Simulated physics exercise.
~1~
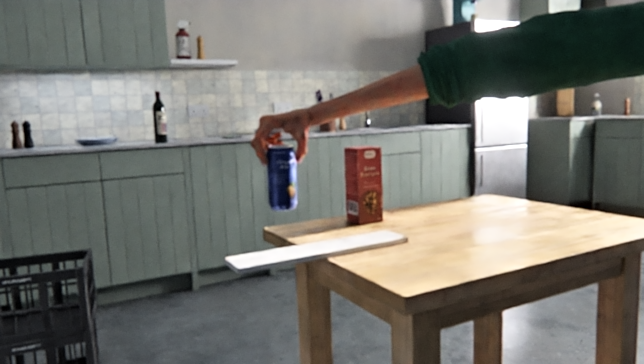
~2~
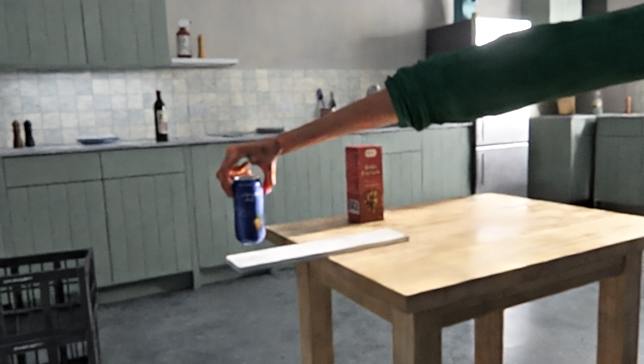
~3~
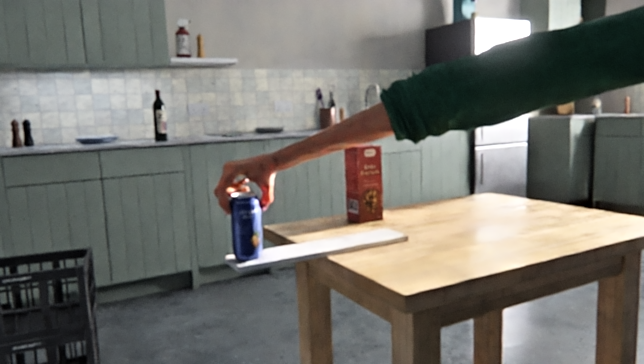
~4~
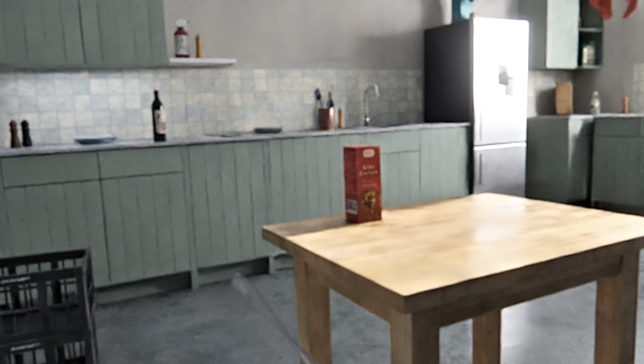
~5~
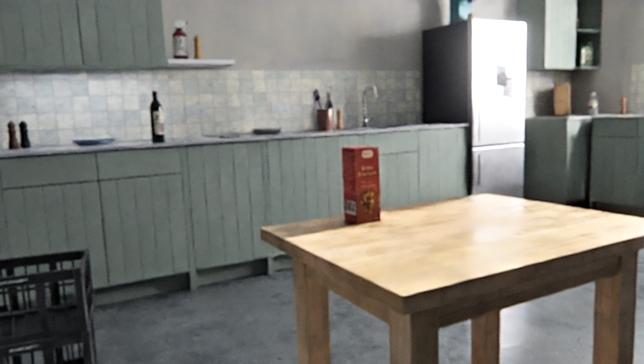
In the video, a hand lowers a blue can onto the overhanging end of a white board on a wooden table beside a red carton, then withdraws; the board and can are gone from the table, while the carton stays standing.
